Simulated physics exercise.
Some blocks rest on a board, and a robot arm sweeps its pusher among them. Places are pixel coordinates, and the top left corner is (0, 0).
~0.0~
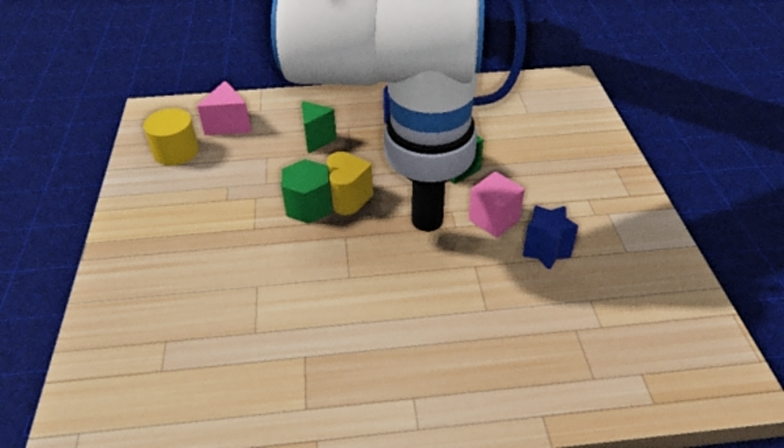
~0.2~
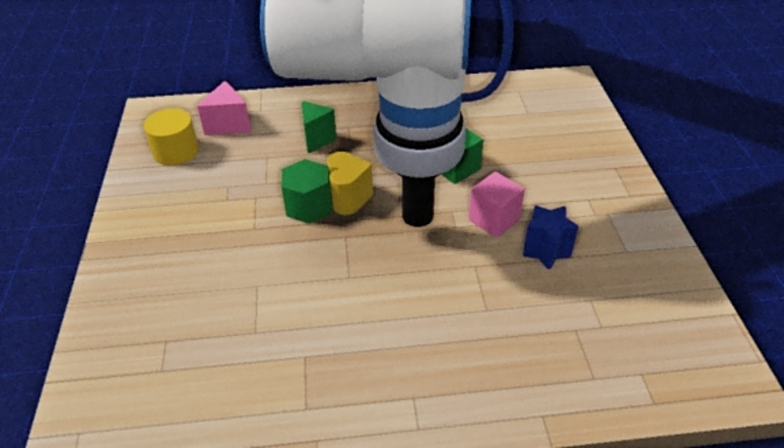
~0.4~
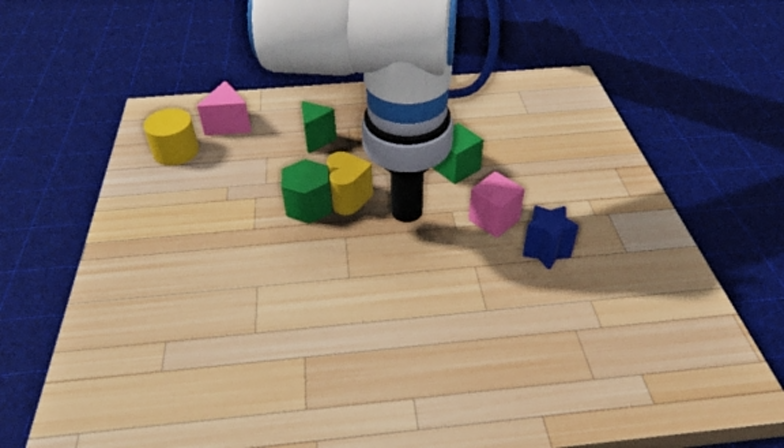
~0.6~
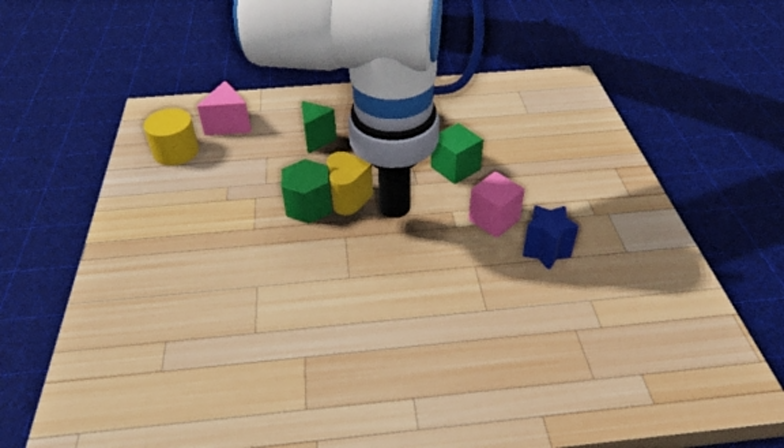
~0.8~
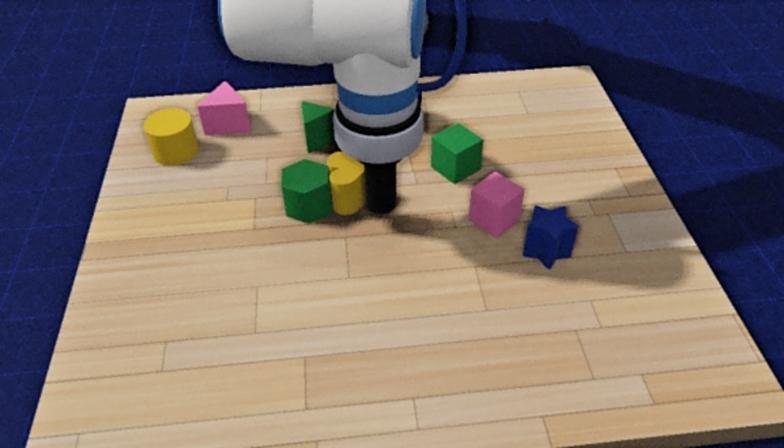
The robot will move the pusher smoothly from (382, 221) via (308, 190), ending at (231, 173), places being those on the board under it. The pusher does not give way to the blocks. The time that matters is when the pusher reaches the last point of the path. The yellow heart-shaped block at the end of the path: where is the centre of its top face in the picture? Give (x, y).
I'd guess (312, 139).
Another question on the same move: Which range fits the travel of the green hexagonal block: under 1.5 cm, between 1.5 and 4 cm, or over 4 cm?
Past 4 cm.
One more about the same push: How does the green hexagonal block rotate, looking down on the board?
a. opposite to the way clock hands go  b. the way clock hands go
Answer: A.
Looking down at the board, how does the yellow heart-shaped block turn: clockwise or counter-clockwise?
Seen from above, its turn is clockwise.
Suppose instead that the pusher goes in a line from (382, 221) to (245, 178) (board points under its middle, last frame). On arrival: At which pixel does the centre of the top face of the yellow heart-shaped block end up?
The centre of its top will be at (318, 147).
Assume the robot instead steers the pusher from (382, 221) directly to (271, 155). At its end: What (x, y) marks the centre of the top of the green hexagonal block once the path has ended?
Just about (283, 170).
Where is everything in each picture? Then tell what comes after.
In the first picture, lower end of the pusher (427, 221), tops of blocks, yellow circle (167, 121), green hexagonal block (305, 175), yellow heart-shaped block (347, 167).
In the second picture, pusher (418, 217), blocks as before.
In the third picture, pusher (407, 212), blocks as before.
In the fourth picture, pusher (395, 208), blocks as before.
In the fifth picture, pusher (381, 204), yellow circle (167, 121), green hexagonal block (305, 175), yellow heart-shaped block (347, 167).
What follows on the original path. One third of the way, pusher (331, 182); green hexagonal block (285, 171), turned 30° anticlockwise; yellow heart-shaped block (323, 147), turned 35° clockwise.
Two thirds of the way, pusher (279, 167); green hexagonal block (246, 172), turned 95° anticlockwise; yellow heart-shaped block (312, 139), turned 80° clockwise.
At the end, pusher (227, 156); yellow circle not moved; green hexagonal block (236, 172), turned 125° anticlockwise; yellow heart-shaped block (312, 139), turned 80° clockwise.
